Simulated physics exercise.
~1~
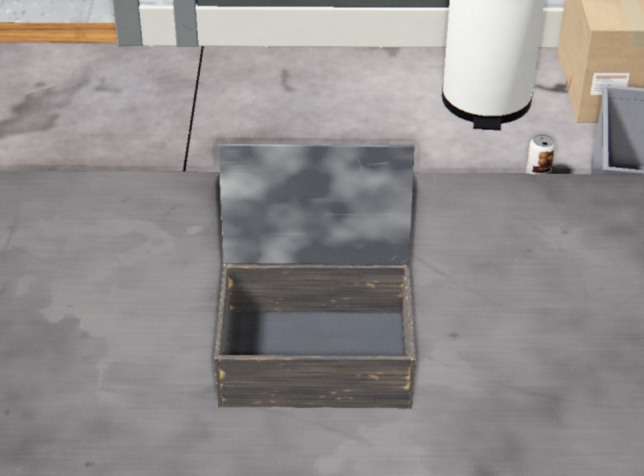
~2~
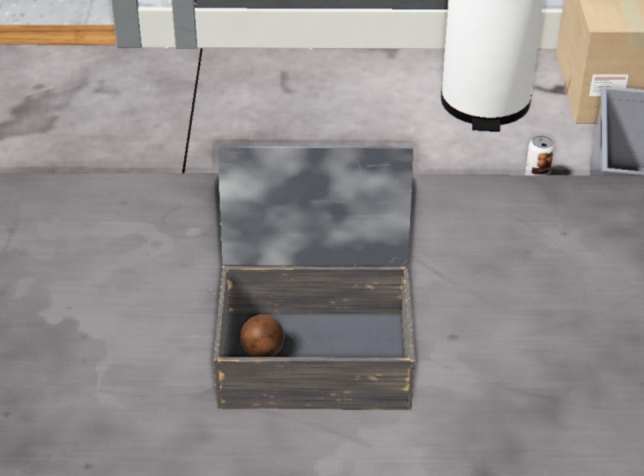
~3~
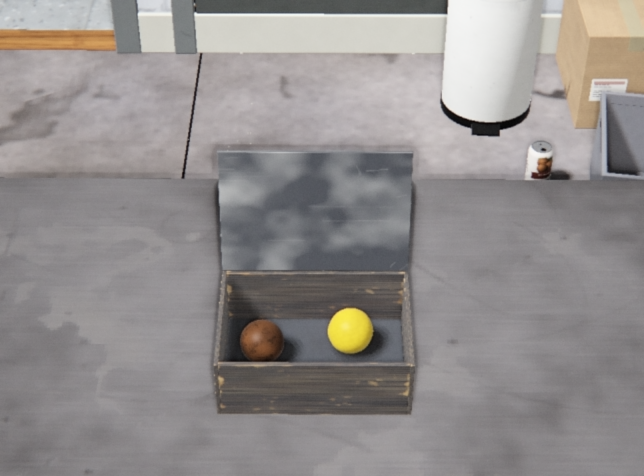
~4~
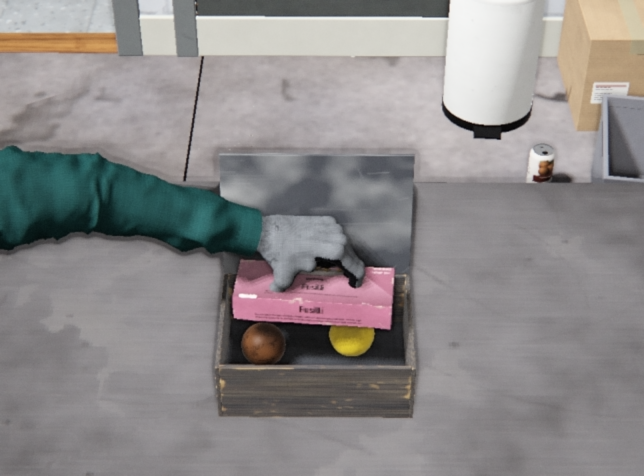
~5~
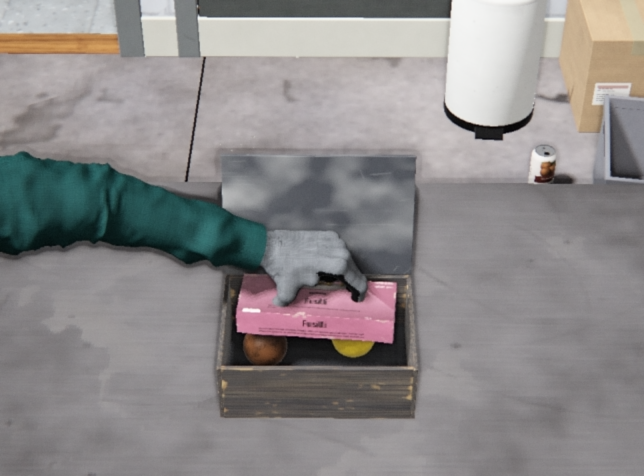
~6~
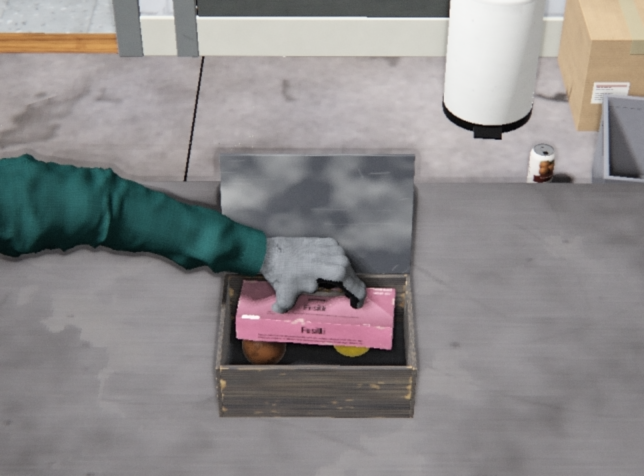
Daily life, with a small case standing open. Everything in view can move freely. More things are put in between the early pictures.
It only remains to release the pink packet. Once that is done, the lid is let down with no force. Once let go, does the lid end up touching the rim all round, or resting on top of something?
The lid ends up touching the rim all round.
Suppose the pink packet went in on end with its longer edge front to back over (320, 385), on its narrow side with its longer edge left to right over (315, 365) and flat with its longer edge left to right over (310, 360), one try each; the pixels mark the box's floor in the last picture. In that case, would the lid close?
The lid is kept raised the first time, lowers completely the second time and lowers completely the third time.
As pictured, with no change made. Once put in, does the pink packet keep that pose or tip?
Well, the pink packet ends up skewed.
Then, 0.90 s past the last view, lid starting down; pink packet on its side near (314, 375); yellow lemon displaced a little; brown ball displaced a little.
Then, 1.70 s past the last view, lid 51° above the rim; pink packet on its side near (314, 375); brown ball displaced about its own width; yellow lemon displaced a little.
Finally, lid shut; down or leaning hard in the box, pink packet; the other 2 still in place. Final places as the last picture's camera would see them, pink packet near (314, 375).
